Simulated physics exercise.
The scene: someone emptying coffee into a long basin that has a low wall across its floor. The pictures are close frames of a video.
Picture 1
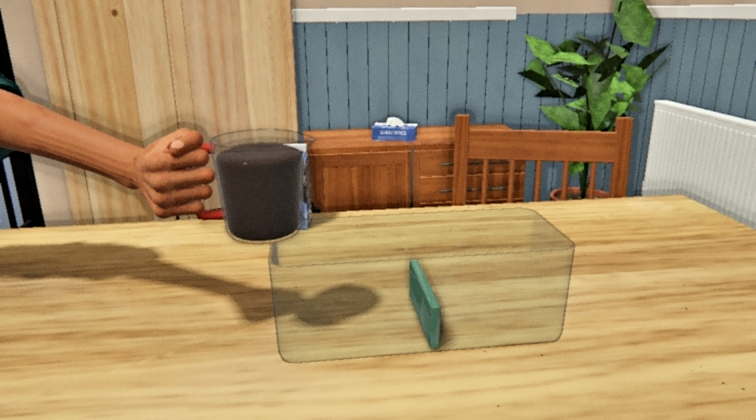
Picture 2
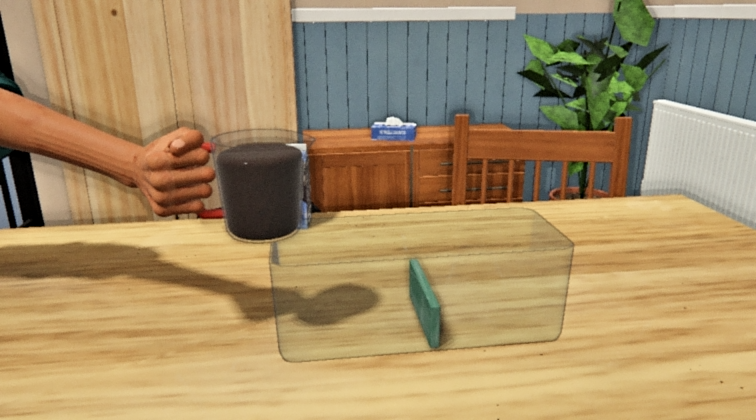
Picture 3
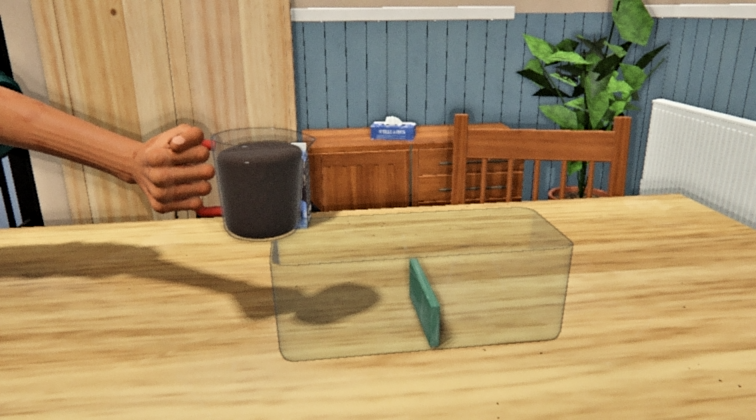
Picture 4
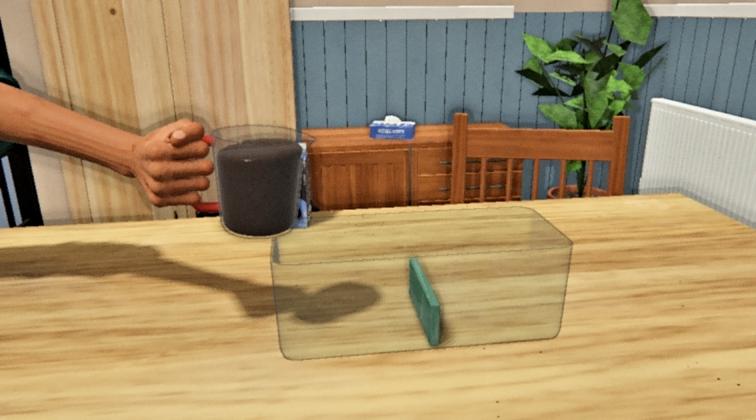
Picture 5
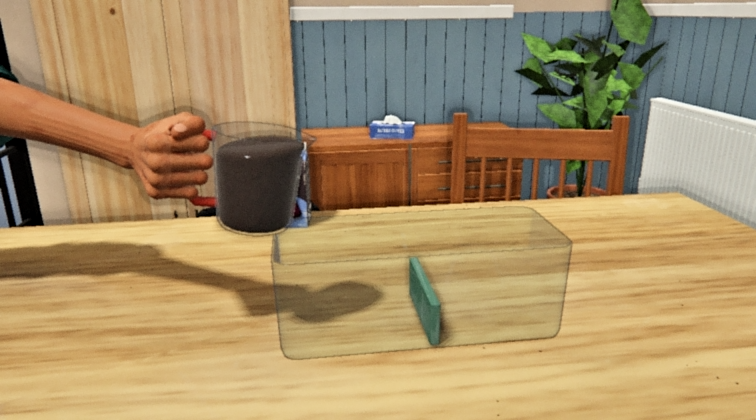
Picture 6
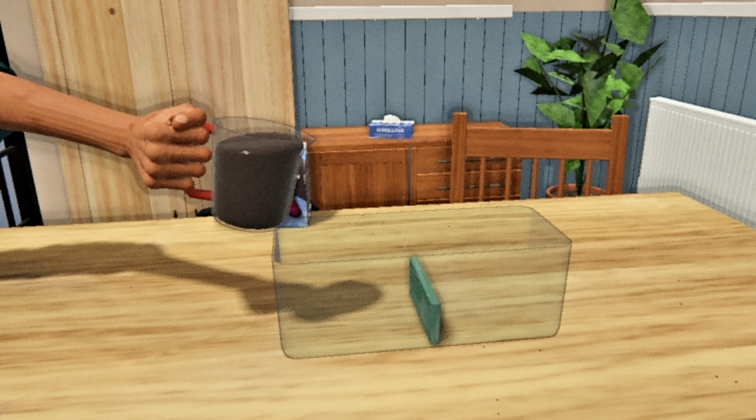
A hand holds a clear cup of dark coffee beside a long basin, tilting it slightly.
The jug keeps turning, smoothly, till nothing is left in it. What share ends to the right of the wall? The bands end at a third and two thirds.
It comes to less than a third.
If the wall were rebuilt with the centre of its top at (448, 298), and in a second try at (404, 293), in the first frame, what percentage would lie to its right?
Roughly 10 per cent, and 60 per cent.
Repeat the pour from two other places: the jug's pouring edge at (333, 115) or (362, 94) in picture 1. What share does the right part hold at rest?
About 60 and 90 per cent.
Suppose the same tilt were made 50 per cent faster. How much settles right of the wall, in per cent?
Roughly 15 in a hundred.
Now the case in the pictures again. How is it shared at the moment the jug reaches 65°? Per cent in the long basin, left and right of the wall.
The left part 0 per cent, the right part 0.
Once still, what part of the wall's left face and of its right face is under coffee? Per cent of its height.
Left: 40 %. Right: 0 %.
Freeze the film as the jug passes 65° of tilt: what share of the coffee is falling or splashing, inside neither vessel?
Roughly 15 in a hundred.
A moment on, the jug is tipped part way and 82 per cent is still to pour, 2 is left of the wall and 0 right of it.
Next, the jug is tipped on its side and 31 per cent is still to pour, 38 is left of the wall and 1 right of it.
Then the jug is tipped on its side and 3 per cent is still to pour, 84 is left of the wall and 6 right of it.
Later the jug is tipped on its side and 0 per cent is still to pour, 91 is left of the wall and 6 right of it.
At rest 92 per cent lies left of the wall, 6 right of it and 2 outside.
